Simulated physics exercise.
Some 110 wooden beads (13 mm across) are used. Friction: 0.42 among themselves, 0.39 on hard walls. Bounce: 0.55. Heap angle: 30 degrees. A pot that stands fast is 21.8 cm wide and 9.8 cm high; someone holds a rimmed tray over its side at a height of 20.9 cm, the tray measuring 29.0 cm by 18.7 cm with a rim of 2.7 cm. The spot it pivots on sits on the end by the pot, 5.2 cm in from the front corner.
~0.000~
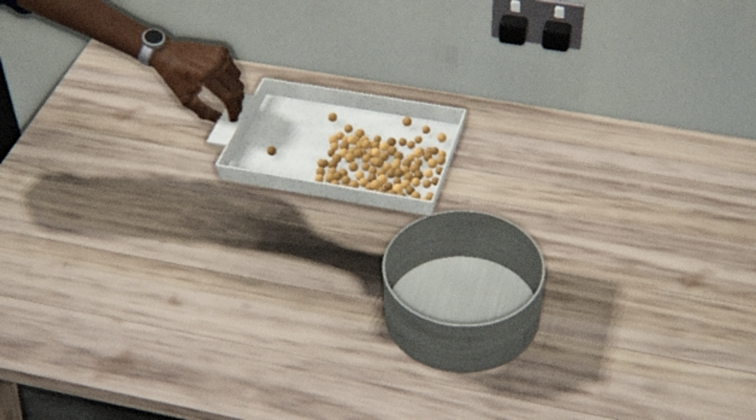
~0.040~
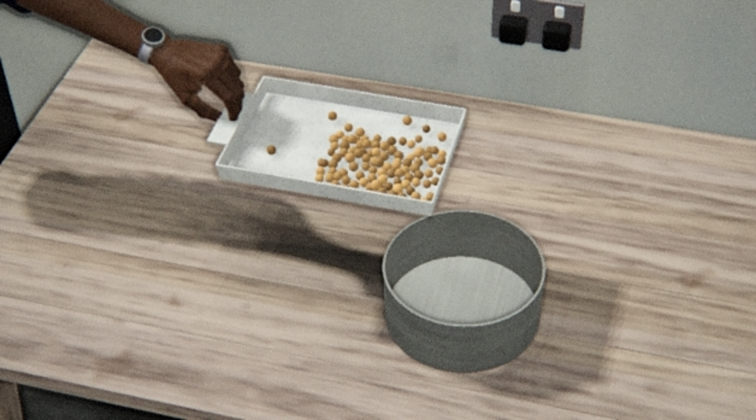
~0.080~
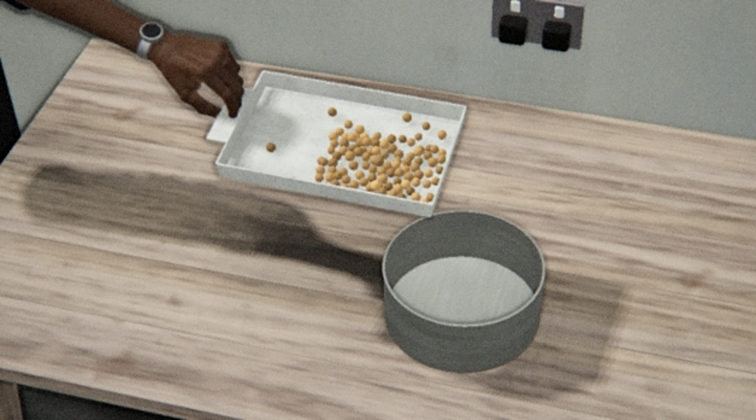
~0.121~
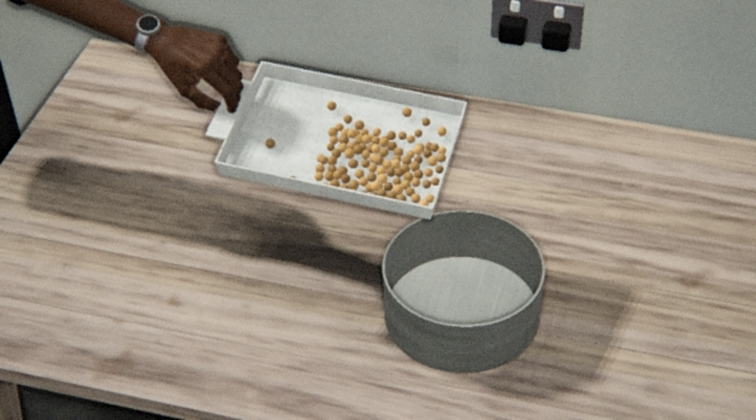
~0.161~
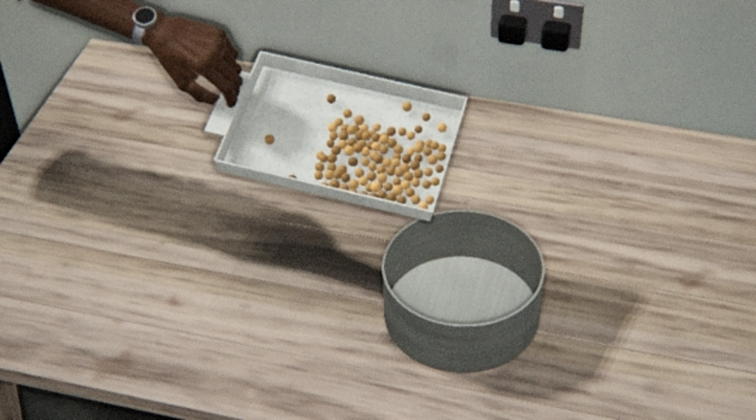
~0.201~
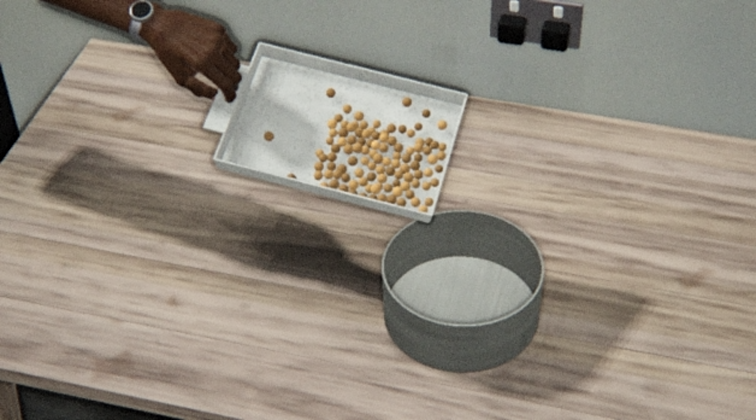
A shallow, rimmed white tray, gripped at its left end by a hand wearing a watch, starts out level beside a round grey pot on a wooden counter. The hand gradually raises that end, tilting the tray toward the pot, while the wooden beads stay clustered toward its right side.
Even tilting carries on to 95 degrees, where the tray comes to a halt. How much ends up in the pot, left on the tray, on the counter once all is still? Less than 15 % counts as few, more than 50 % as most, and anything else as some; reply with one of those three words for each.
Here it is: Pot: Most, tray: Few, counter: Some.
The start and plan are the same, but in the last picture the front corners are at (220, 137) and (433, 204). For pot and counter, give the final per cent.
In the pot: 100 per cent; on the counter: 0 per cent.
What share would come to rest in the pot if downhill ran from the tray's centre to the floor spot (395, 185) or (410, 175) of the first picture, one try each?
The share comes to roughly 95 in a hundred, then roughly 90 in a hundred.
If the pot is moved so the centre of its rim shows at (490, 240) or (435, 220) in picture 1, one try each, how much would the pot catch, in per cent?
15 % and 10 %.
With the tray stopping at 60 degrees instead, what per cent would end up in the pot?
It would land at about 0 percent.
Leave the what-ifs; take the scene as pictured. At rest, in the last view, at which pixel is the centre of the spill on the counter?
At rest, its centre lies at about (341, 387).
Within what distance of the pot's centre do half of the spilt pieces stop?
Close to 22 cm, give or take.
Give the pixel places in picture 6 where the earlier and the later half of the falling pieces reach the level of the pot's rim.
At roughly (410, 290) first, later on at (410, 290).
Then, at 0.48 s, tilt 56 degrees; the tray holds 100 %, the pot 0 %.
Then, at 0.67 s, tilt 82 degrees; the tray holds 100 %, the pot 0 %.
After 0.98 s, tilt 95 degrees; the tray holds 40 %, the pot 20 %.
In the end, at 2.2 s, pot 65 %, tray 0 %, counter 35 %.
